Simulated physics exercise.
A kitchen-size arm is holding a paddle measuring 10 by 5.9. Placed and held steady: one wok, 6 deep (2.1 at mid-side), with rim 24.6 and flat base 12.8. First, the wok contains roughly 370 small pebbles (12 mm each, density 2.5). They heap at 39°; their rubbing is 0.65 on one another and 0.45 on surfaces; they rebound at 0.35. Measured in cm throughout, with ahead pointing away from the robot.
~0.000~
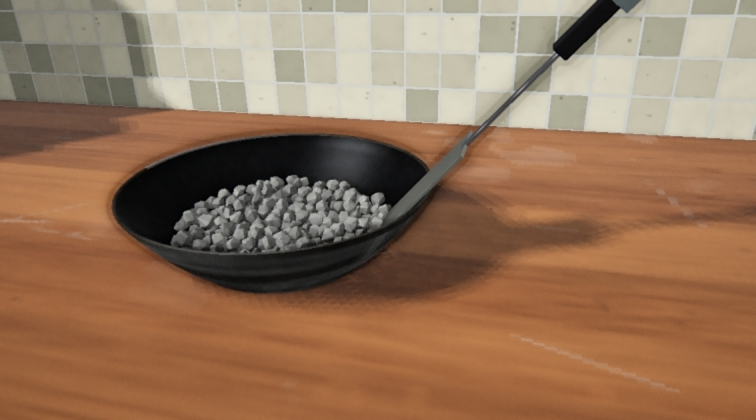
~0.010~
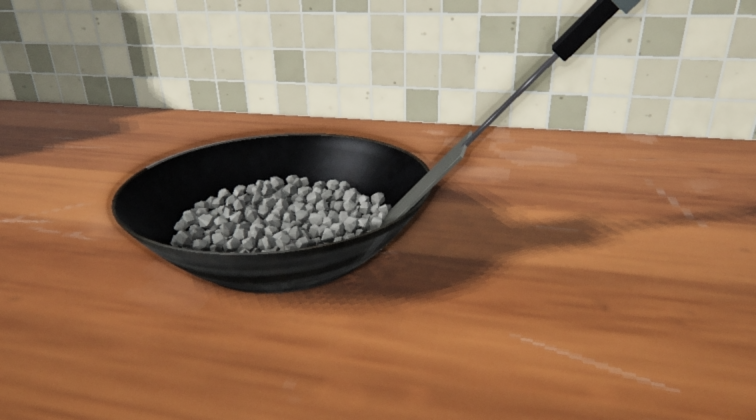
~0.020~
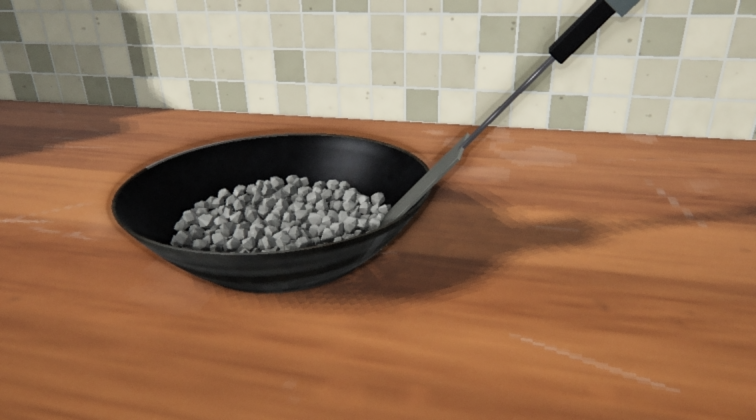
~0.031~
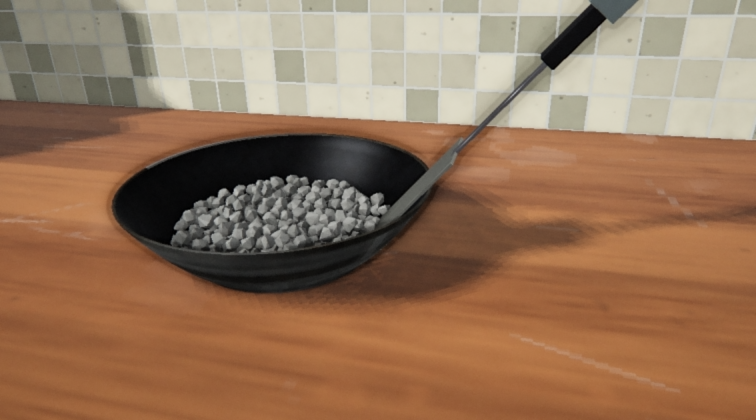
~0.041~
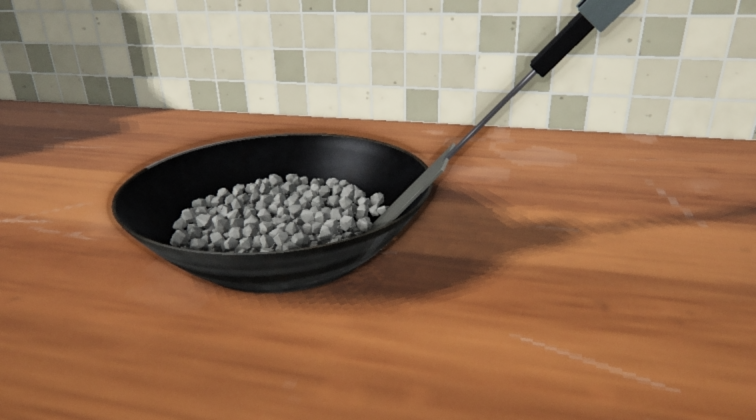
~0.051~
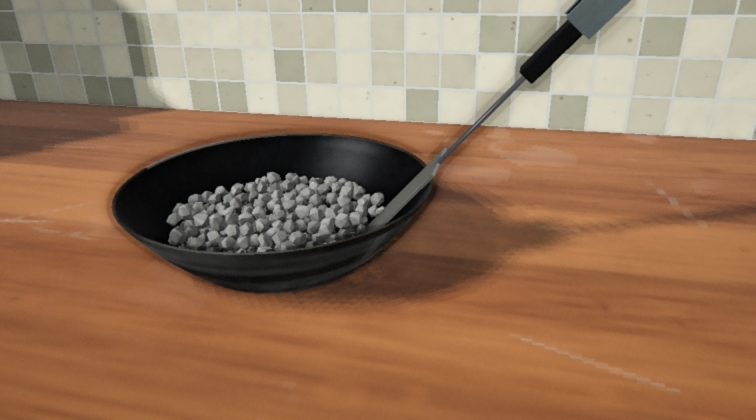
In this clip, a paddle slanting into a black wok of small gray pebbles on a wooden counter stays nearly still, then slides slightly left and deeper into the wok, nudging the pebbles a little to the left.
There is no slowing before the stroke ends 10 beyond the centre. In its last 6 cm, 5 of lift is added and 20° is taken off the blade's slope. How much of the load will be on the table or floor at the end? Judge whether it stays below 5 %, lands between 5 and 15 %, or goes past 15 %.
It goes past 15 %.
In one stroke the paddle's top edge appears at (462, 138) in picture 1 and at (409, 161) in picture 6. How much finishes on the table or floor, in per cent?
Some 35 percent ends up on the table or floor.
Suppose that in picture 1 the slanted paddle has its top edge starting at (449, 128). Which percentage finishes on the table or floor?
Some 30 per cent.
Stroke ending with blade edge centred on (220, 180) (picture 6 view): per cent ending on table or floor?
My guess is roughly 0 percent.
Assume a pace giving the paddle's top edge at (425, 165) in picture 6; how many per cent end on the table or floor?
Near 30 in a hundred.
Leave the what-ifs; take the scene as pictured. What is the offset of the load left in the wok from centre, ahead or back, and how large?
I'd say close to 2.5 cm toward the front.
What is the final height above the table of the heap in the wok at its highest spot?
About 5.5 cm above the table.
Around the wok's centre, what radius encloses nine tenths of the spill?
It comes to about 35 cm.
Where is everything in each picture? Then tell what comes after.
The first frame shows the paddle top edge at (468, 143), sloping 49°; upper third of the load around (281, 218), from x 180 to 385, top at y 180; 366 in the wok.
The second frame shows the paddle top edge at (467, 143), sloping 49°; upper third of the load around (281, 218), from x 180 to 385, top at y 180.
The third frame shows the paddle top edge at (464, 145), sloping 49°; upper third of the load around (282, 218), from x 180 to 385, top at y 180.
The fourth frame shows the paddle top edge at (458, 150), sloping 49°; upper third of the load around (280, 216), from x 180 to 385, top at y 180.
The fifth frame shows the paddle top edge at (449, 156), sloping 49°; upper third of the load around (280, 214), from x 175 to 385, top at y 180.
The sixth frame shows the paddle top edge at (440, 161), sloping 49°; upper third of the load around (274, 212), from x 175 to 385, top at y 180; 366 in the wok.
After 0.15 s, sloping 49°, highest piece 7 above the table; 366 in the wok.
After 0.25 s, sloping 43°, highest piece 8 above the table; 365 in the wok, 1 on the blade or in flight.
After 0.50 s, sloping 29°, highest piece 13 above the table; 261 in the wok, 56 on the table or floor, 49 on the blade or in flight.
After 1.55 s, sloping 29°, highest piece 5 above the table; 261 in the wok, 105 on the table or floor.
In the end, 261 in the wok, 105 on the table or floor. That is 29 % on the table or floor.
